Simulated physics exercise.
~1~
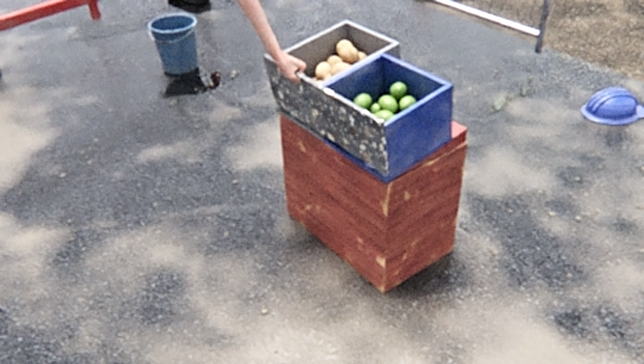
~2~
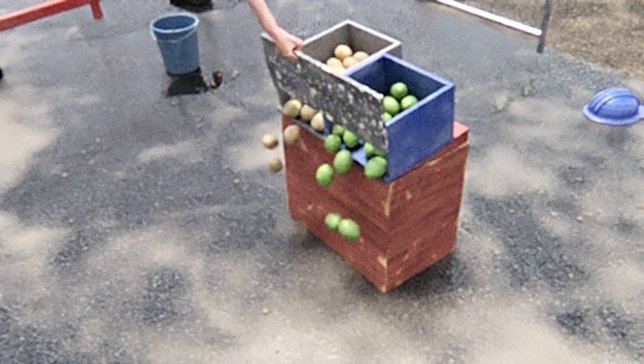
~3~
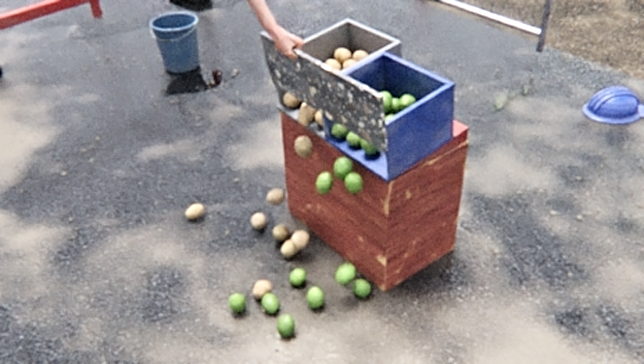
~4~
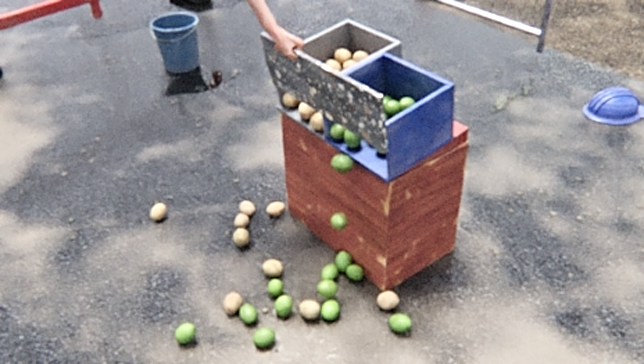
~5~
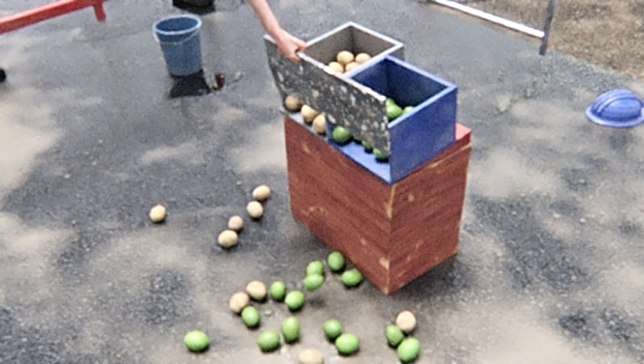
A hand lifted the speckled gate across a grey bin of tan, potato-like pieces and a blue bin of limes, and some of both tumbled down the red block and scattered over the ground, while others stayed inside.
